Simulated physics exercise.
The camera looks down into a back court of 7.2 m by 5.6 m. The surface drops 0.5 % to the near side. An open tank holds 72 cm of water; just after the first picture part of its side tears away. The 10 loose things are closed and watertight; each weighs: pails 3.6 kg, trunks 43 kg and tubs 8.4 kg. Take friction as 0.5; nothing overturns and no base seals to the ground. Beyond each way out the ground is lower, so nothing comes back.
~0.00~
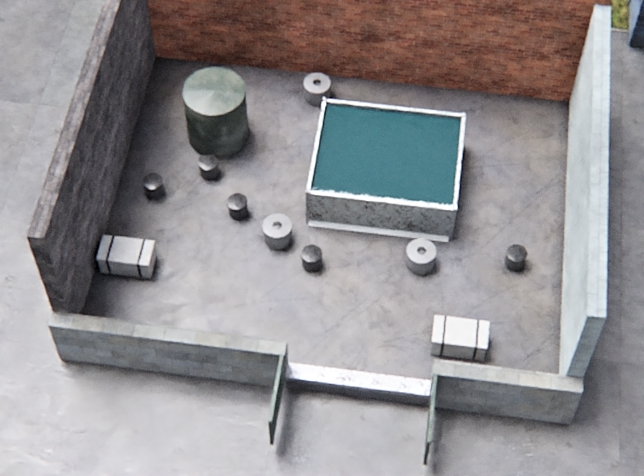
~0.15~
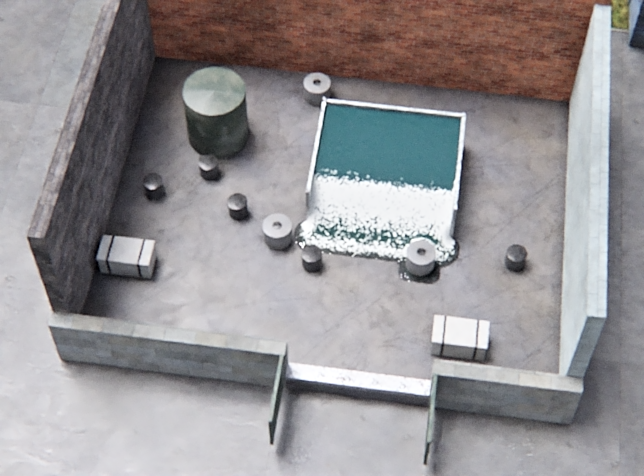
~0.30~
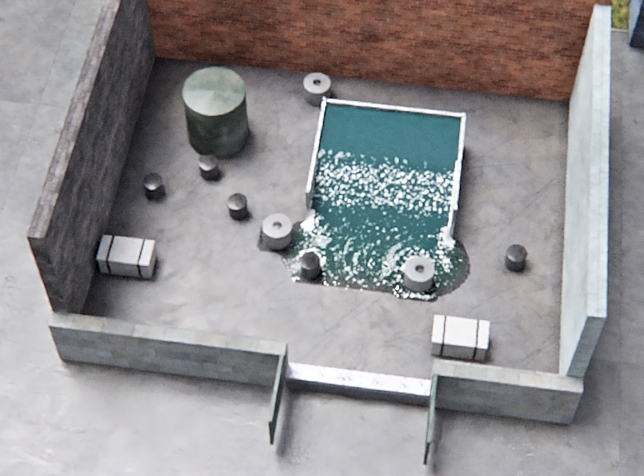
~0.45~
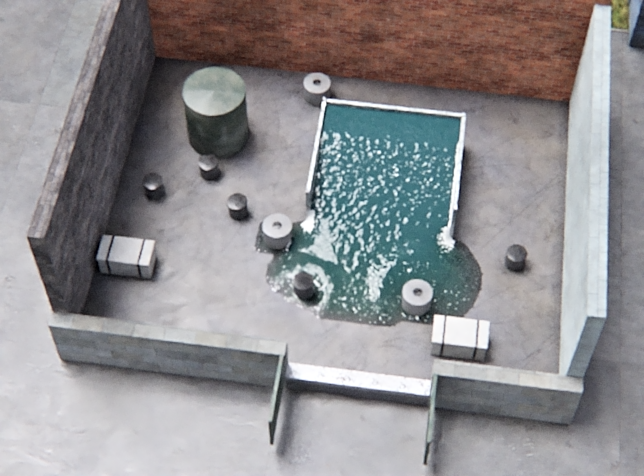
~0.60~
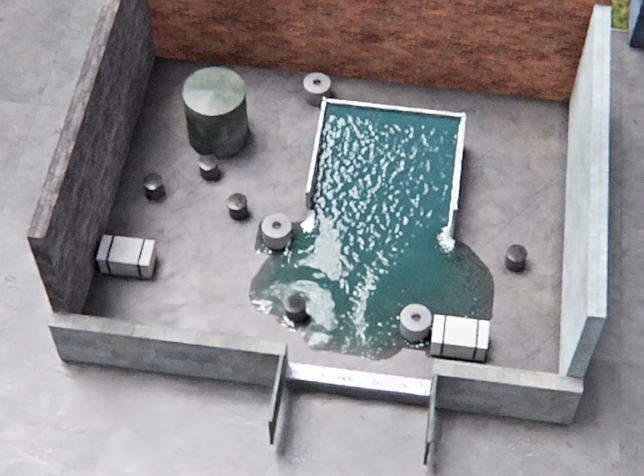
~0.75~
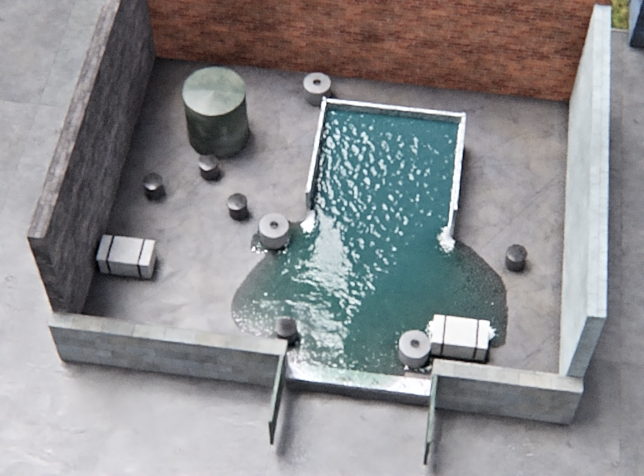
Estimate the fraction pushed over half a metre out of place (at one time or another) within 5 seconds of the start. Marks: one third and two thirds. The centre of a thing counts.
That comes to from one to two thirds.
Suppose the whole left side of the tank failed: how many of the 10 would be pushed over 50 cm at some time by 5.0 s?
Then 5.
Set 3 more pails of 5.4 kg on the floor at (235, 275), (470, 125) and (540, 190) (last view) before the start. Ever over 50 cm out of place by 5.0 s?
In turn: Less, less, over.
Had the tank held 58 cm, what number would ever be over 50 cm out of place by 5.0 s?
Then 3.
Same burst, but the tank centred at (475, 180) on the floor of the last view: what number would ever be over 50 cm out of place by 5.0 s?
In that case 4 of them.
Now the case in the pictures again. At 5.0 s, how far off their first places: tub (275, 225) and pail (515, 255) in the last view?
In turn: 20 cm, 100 cm.
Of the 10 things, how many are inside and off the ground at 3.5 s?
I count 2.
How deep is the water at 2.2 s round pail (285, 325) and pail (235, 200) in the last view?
Roughly 20 and 0 cm.
After 1.1 s 2 of 10 are over 50 cm from their spots; 1 afloat.
After 2.2 s 3 of 10 are over 50 cm from their spots; 2 afloat.
After 3.5 s 3 of 10 are over 50 cm from their spots; 2 afloat.
After 5.0 s 5 of 10 are over 50 cm from their spots, and 5 have been at some point; 1 afloat.
